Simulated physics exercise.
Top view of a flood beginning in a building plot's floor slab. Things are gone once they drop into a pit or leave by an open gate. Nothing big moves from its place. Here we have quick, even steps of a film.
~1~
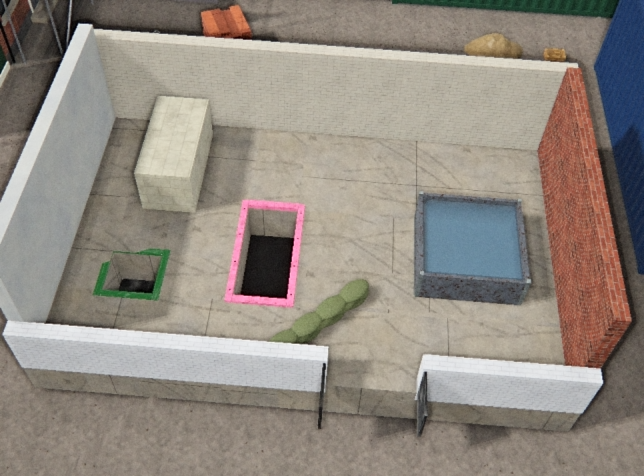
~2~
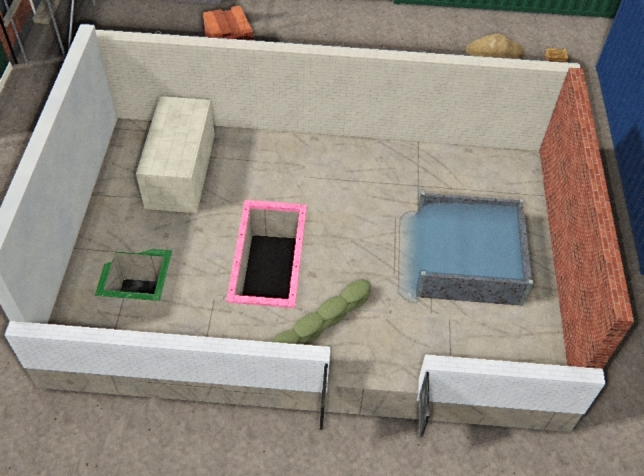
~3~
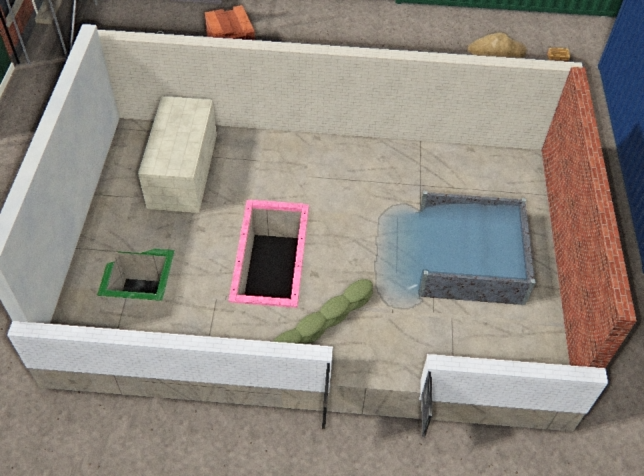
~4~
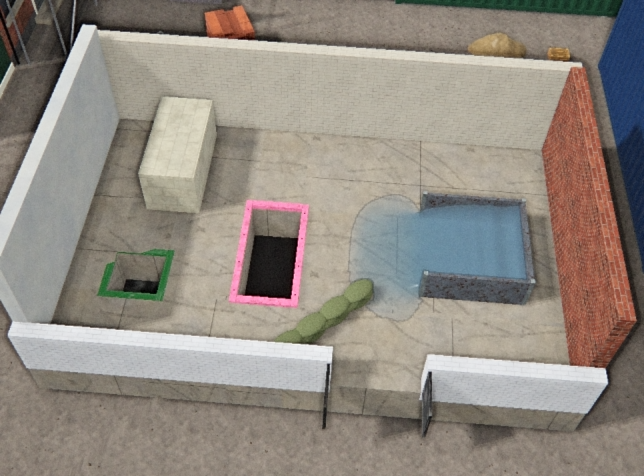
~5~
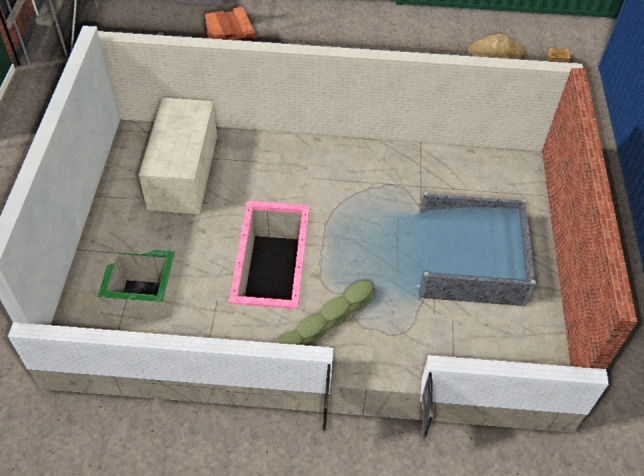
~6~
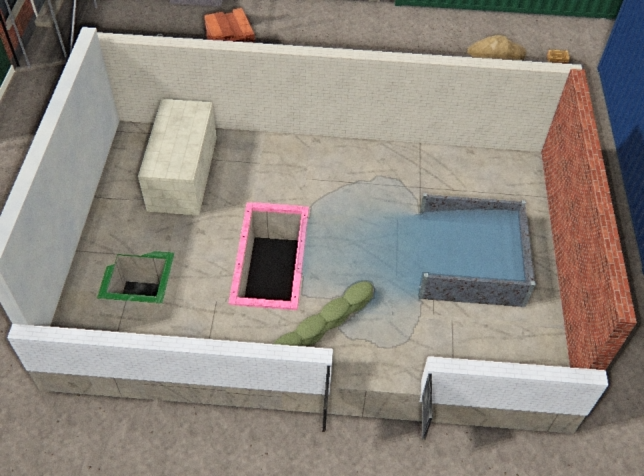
A walled concrete plot held a tank of blue water on the right, which opened on its left side, and the water poured out and spread leftward across the floor toward the pink-edged pit.
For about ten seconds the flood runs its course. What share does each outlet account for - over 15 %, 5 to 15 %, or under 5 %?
Breakdown: The gate accounts for 5 to 15 %; the pink pit accounts for over 15 %; the green pit accounts for under 5 %.
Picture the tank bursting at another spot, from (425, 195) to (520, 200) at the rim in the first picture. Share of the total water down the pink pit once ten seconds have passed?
Roughly 4 per cent goes to the pink pit.
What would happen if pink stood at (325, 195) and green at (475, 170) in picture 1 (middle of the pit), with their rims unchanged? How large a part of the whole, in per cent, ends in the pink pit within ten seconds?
Out of a hundred parts, 25 go to pink.
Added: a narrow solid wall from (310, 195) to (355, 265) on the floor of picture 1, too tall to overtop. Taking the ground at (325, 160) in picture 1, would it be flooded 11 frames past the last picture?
Verdict: The spot is submerged.
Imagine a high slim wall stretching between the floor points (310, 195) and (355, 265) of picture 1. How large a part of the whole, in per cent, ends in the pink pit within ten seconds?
The pink pit takes 12 parts in a hundred.
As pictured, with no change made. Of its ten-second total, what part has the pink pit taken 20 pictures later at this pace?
Roughly 90 percent.
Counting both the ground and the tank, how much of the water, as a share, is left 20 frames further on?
Roughly 58 %.
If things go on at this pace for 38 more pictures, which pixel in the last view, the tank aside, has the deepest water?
Check roughly (323, 313).
A moment on, water covers 25 % of the floor; the gate 0 %, the pink pit 11 %, the green pit 0 %.
Next, water covers 35 % of the floor; the gate 2 %, the pink pit 26 %, the green pit 0 %.
Then, water covers 40 % of the floor; the gate 5 %, the pink pit 37 %, the green pit 0 %.
Later, water covers 50 % of the floor; the gate 8 %, the pink pit 40 %, the green pit 0 %.
In the end, water covers 60 % of the floor; the gate 10 %, the pink pit 40 %, the green pit 2 %.
